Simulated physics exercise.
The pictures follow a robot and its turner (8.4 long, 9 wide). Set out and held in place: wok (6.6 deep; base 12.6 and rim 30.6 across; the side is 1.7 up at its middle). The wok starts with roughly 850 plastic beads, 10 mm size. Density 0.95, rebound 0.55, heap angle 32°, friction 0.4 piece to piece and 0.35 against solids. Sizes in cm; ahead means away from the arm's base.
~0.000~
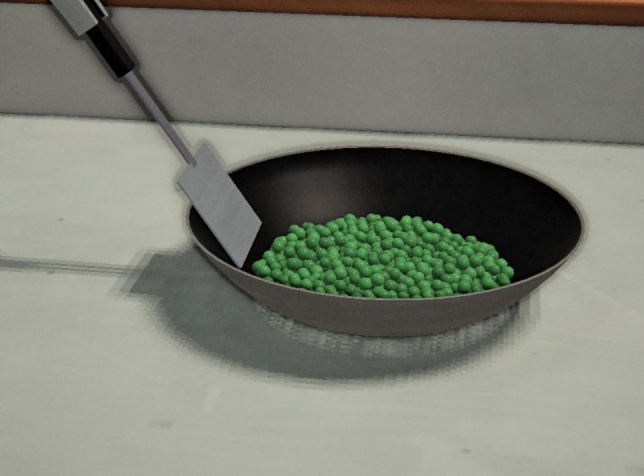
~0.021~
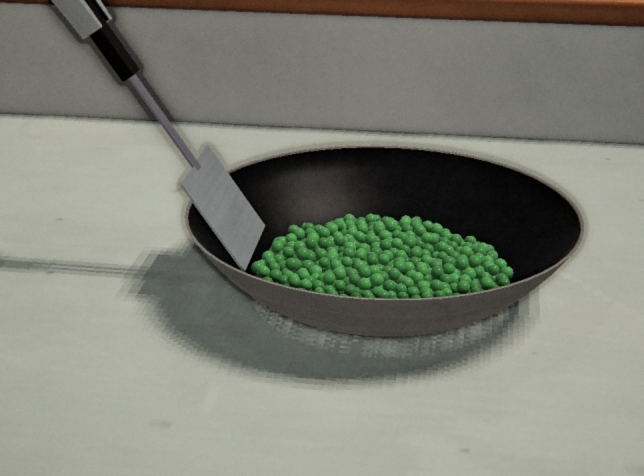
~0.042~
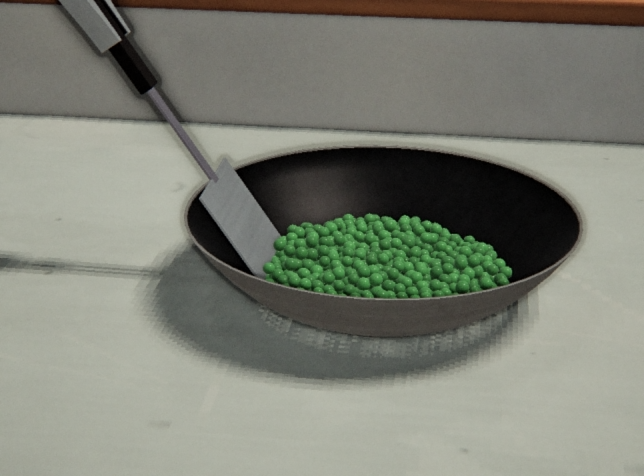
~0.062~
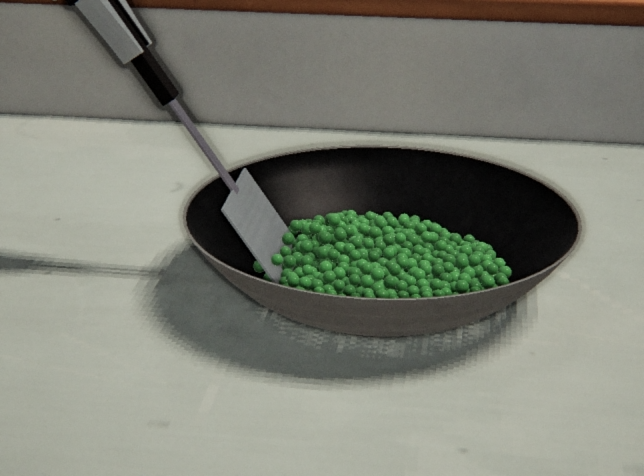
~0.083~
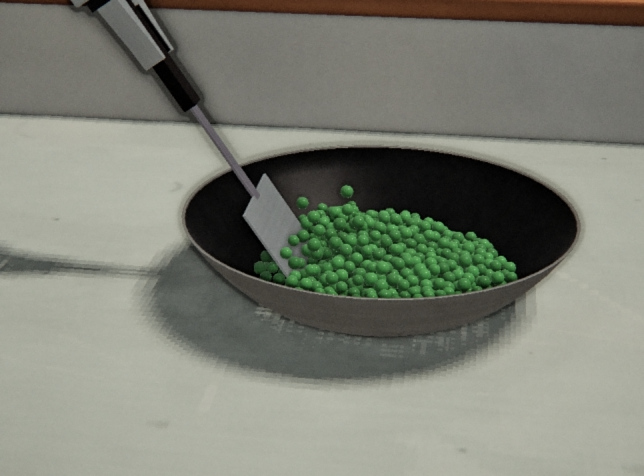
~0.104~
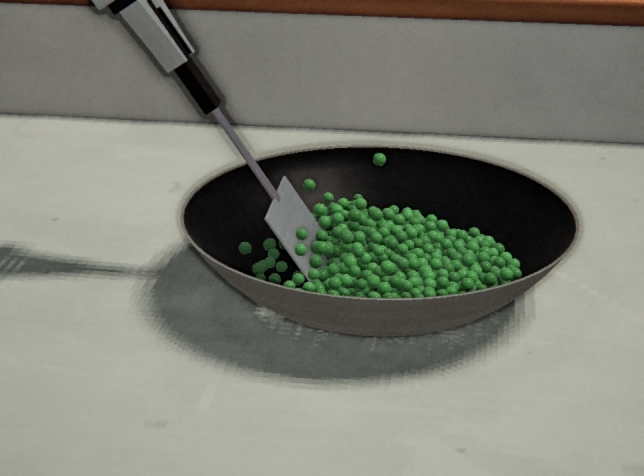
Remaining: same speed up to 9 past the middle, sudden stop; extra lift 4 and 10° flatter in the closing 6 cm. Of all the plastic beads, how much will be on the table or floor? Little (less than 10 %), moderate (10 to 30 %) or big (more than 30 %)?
Answer: Moderate; 10 to 30 % of the plastic beads finish on the table or floor.
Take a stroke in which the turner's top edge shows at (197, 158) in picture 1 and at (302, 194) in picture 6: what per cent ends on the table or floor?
About 25 per cent.
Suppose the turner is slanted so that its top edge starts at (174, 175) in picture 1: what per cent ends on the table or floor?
About 20 per cent.
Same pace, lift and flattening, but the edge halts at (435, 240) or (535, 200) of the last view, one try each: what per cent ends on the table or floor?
Some 0 and 30 per cent.
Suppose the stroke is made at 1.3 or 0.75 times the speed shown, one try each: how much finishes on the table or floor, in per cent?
Some 25 and 10 per cent.
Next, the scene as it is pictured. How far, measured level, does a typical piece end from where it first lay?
Roughly 4 cm.
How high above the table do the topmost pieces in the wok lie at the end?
About 6.0 cm.
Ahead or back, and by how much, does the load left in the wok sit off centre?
Some 4.0 cm ahead.
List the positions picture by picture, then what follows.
Turner top edge at (191, 161), sloping 56°; upper third of the load around (385, 260), from x 260 to 505, top at y 220; 847 in the wok, in the first picture.
Turner top edge at (195, 165), sloping 56°; upper third of the load around (384, 260), from x 260 to 505, top at y 220, in the second picture.
Turner top edge at (213, 177), sloping 56°; upper third of the load around (383, 259), from x 260 to 505, top at y 220, in the third picture.
Turner top edge at (234, 188), sloping 56°; upper third of the load around (378, 254), from x 260 to 505, top at y 215, in the fourth picture.
Turner top edge at (254, 194), sloping 56°; upper third of the load around (381, 251), from x 260 to 510, top at y 190, in the fifth picture.
Turner top edge at (275, 196), sloping 56°; upper third of the load around (386, 250), from x 245 to 515, top at y 160; 847 in the wok, in the sixth picture.
By 0.16 s, sloping 56°, highest piece 17 above the table; 846 in the wok, 1 on the blade or in flight.
By 0.21 s, sloping 52°, highest piece 19 above the table; 846 in the wok, 1 on the blade or in flight.
By 0.43 s, sloping 46°, highest piece 9 above the table; 695 in the wok, 71 on the table or floor, 81 on the blade or in flight.
By 1.48 s, sloping 46°, highest piece 6 above the table; 695 in the wok, 152 on the table or floor.
Final count, 695 in the wok, 152 on the table or floor. That is 18 % on the table or floor.
